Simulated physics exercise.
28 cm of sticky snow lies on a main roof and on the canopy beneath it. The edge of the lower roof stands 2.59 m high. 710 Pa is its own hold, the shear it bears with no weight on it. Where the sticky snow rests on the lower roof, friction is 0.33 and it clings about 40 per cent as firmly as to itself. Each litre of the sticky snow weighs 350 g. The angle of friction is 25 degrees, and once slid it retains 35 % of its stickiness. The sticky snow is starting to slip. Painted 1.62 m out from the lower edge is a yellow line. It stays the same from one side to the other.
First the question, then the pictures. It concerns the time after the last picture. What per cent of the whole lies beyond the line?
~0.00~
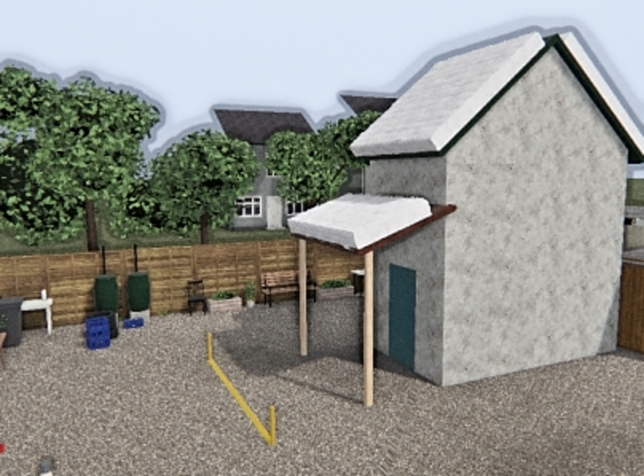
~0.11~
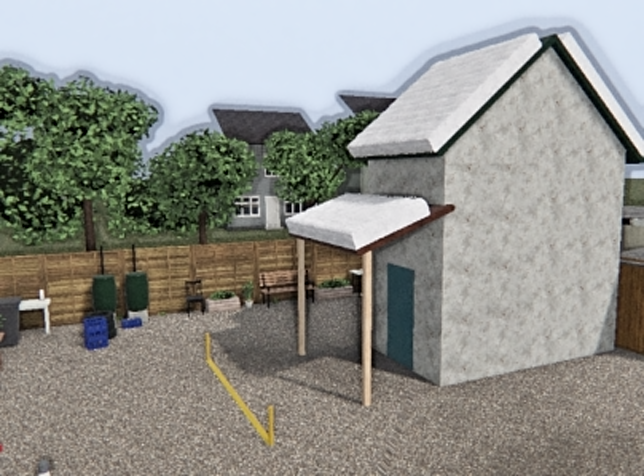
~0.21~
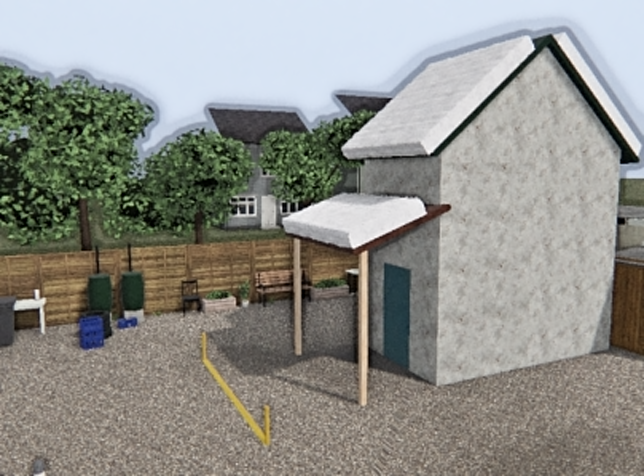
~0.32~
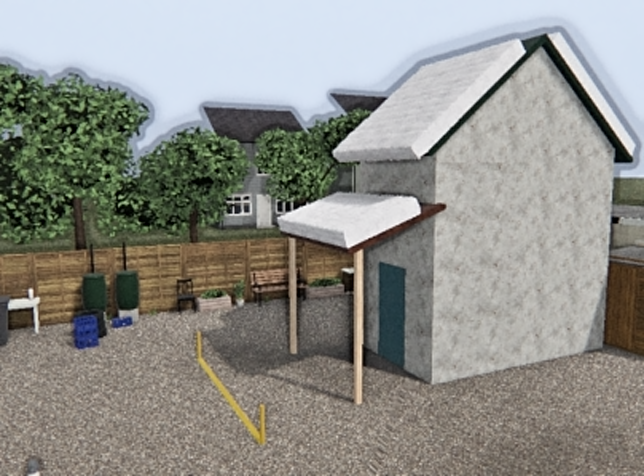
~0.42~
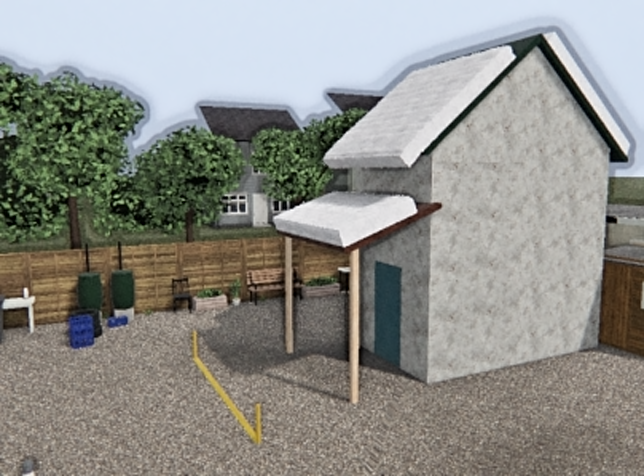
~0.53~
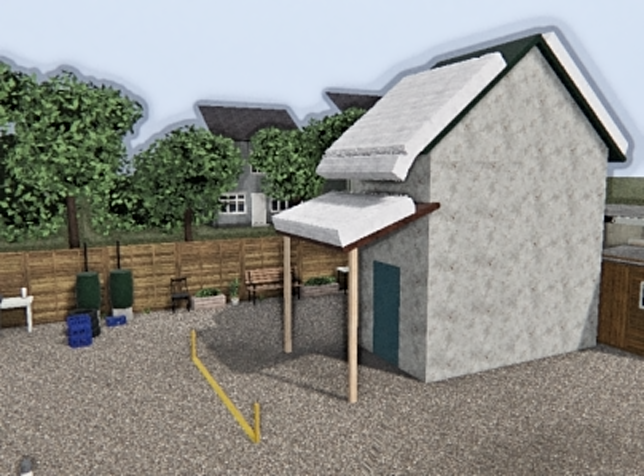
Roughly 60 %.
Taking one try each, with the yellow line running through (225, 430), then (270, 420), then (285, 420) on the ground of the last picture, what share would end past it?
Respectively 50, 70 and 75 percent would end past it.
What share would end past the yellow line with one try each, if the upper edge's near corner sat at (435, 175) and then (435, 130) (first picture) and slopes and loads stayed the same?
It would be 55 percent for the first setting and 55 percent for the second.
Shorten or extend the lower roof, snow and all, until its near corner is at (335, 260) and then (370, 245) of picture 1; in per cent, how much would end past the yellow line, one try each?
The first try gives 65 percent and the second gives 55 percent.
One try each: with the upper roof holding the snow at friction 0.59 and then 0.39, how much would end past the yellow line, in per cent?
40 %, then 50 %.
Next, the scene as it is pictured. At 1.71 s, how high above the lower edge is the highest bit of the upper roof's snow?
About 0.7 m.
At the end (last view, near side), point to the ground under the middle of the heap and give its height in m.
It sits close to (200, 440), some 0.4 m high.
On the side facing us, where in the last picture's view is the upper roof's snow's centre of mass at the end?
The spot is somewhere around (181, 426).
By 1.07 s, none is below the lower edge and 0 % is past the line.
By 1.71 s, 62 % is below the lower edge and 25 % is past the line.
By 2.36 s, 83 % is below the lower edge and 58 % is past the line.
By 3.00 s, 85 % is below the lower edge and 60 % is past the line.
By 3.40 s, at the end, 85 % is below the lower edge and 60 % is past the line.
